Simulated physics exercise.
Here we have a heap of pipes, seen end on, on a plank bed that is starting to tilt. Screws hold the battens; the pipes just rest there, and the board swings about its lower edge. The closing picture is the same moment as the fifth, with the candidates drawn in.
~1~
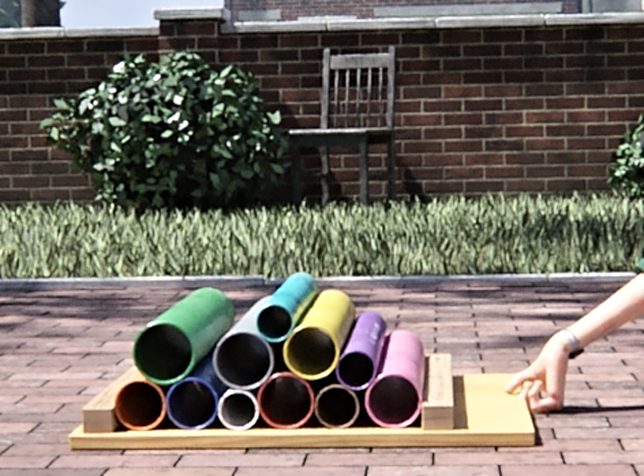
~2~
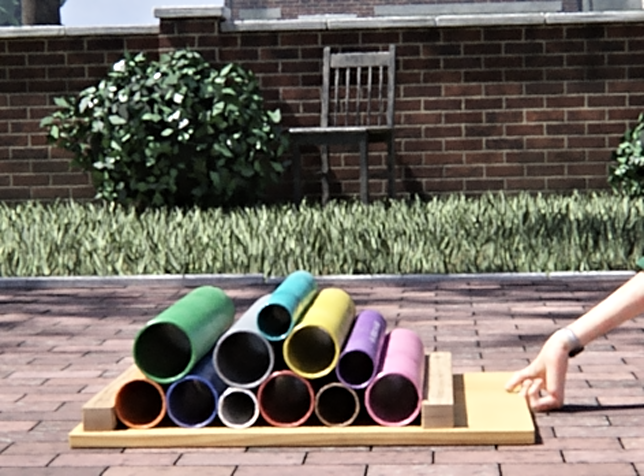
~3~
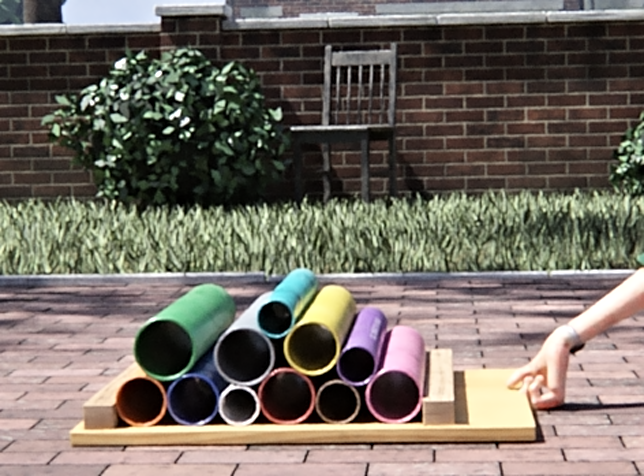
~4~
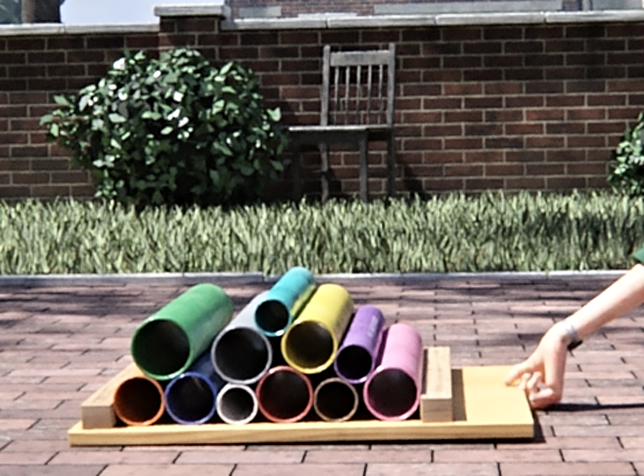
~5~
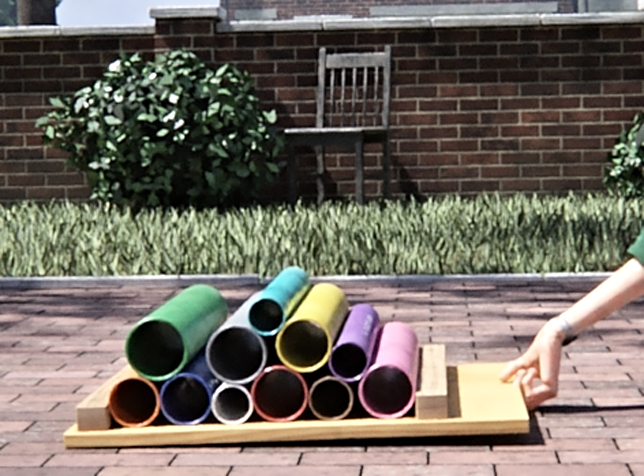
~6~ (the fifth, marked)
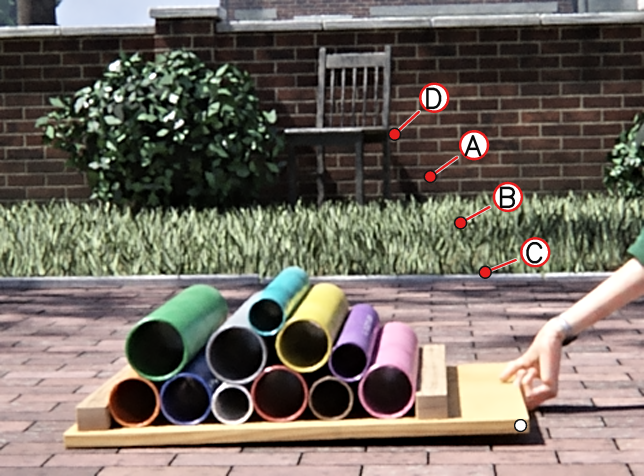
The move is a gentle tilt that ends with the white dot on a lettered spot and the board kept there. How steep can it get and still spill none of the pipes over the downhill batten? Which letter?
At most to C.
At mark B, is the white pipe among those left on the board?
Yes.
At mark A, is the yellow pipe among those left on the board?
The yellow pipe: No.
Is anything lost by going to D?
Yes.
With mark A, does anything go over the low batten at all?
At A: Yes.
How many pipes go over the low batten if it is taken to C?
At C the number is none.
On the marked copy, A at (430, 177); B at (460, 223); C at (485, 272); D at (395, 134); the white dot at (520, 426).
With C. Early on, board at 15°.
Further on, board at 21°.
At the end, board at 21°, none over the low batten.
As for the rest, A five over the low batten; B two over the low batten (green, grey); D five over the low batten.
